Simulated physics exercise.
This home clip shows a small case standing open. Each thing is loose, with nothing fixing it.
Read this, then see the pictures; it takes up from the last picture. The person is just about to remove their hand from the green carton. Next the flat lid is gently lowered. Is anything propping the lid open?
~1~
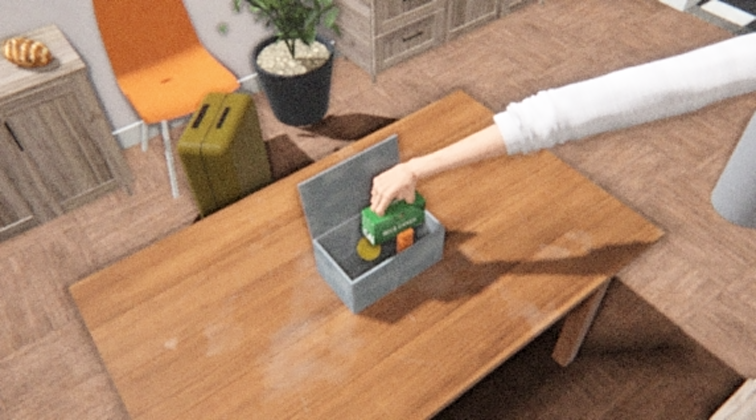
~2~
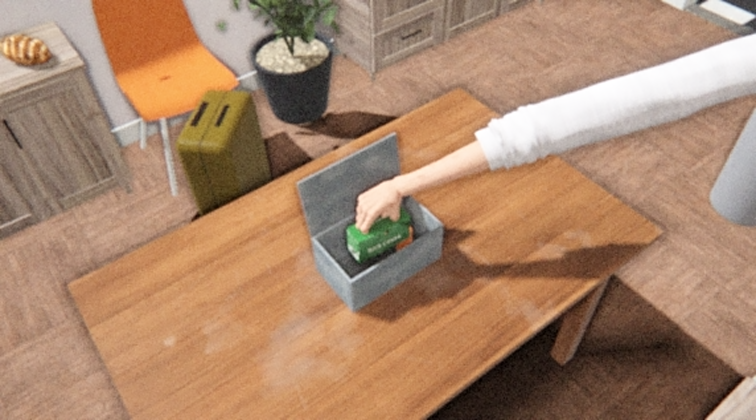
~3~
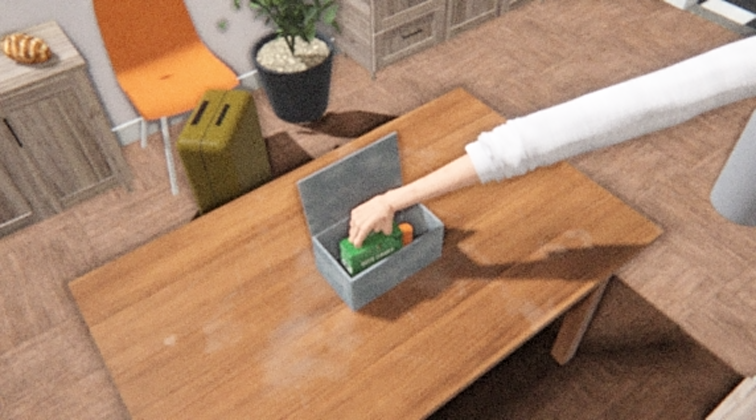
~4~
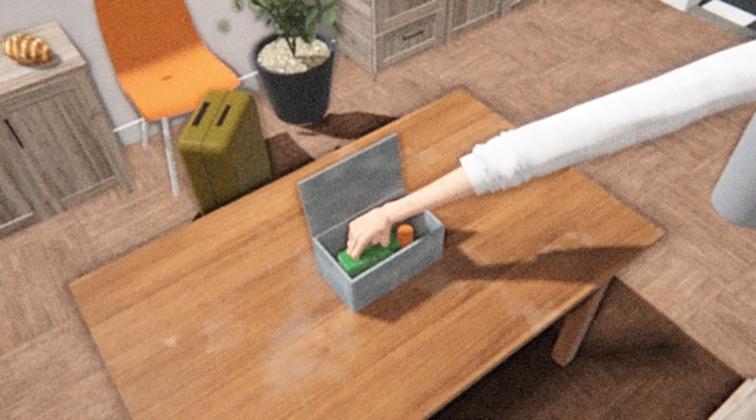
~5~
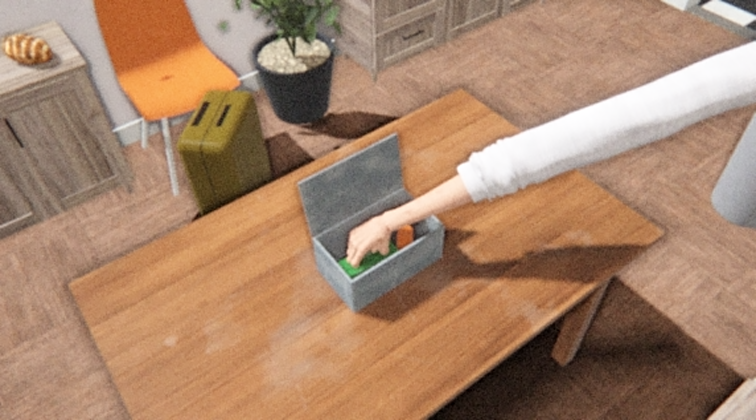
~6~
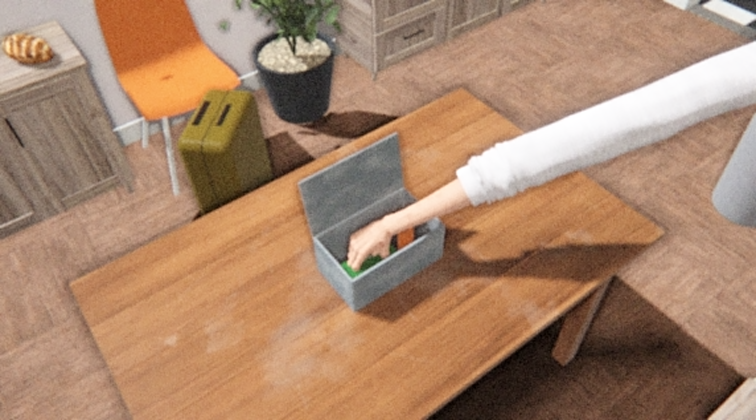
On the rim.
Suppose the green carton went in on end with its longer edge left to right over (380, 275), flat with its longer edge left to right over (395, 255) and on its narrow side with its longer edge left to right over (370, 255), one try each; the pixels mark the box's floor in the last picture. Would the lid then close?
In case one it remains open, in case two it ends up closed and in case three it ends up closed.
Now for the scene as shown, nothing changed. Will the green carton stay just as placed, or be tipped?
Once everything settles, it keeps its original angle.
Then, 1.30 s later than the last frame, lid 80° above the rim.
Then, 1.70 s later than the last frame, lid 45° above the rim.
Then, 2.00 s later than the last frame, lid 5° above the rim.
When it is over, lid shut; all 3 as before. End places, in pixels of the last picture, green carton near (370, 270).
